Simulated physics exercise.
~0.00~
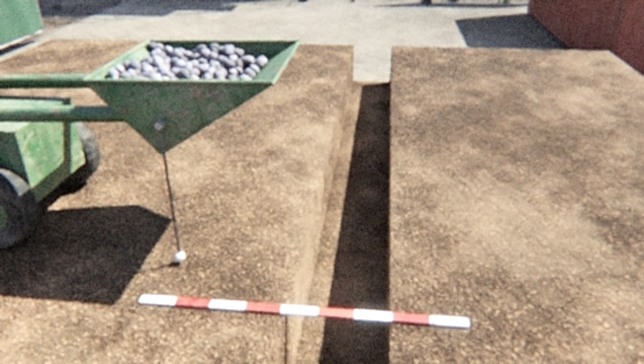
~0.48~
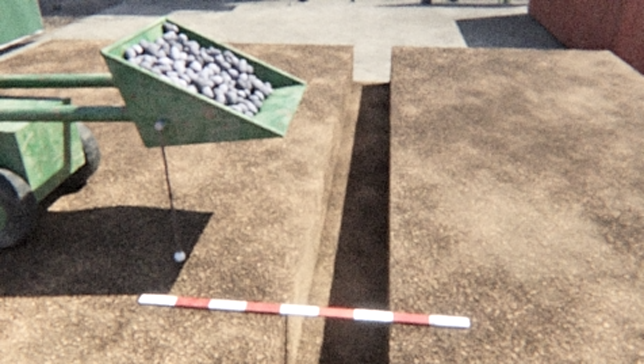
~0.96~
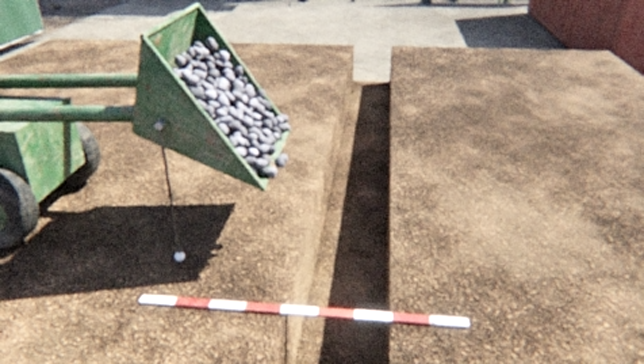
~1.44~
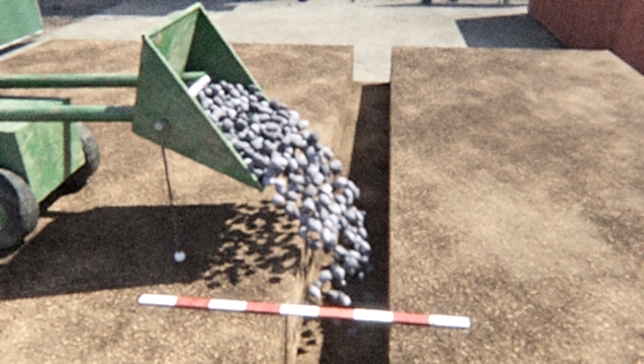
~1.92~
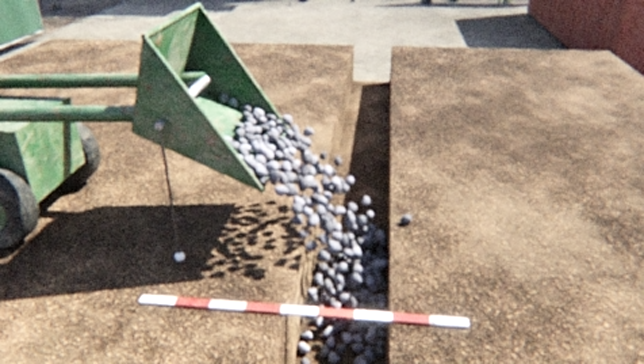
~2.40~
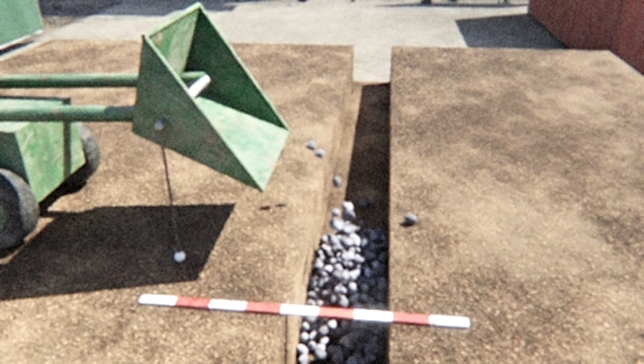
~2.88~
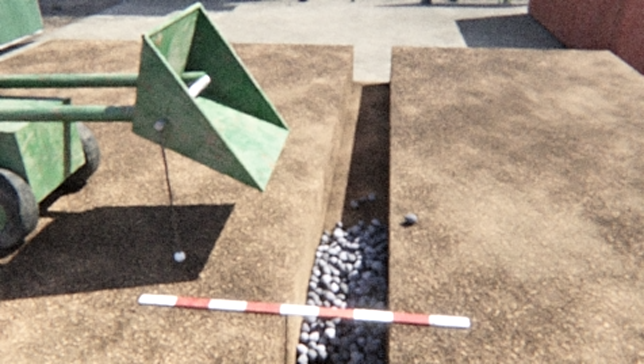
On bare brown ground, a green skip tips right and empties grey stones into a trench.
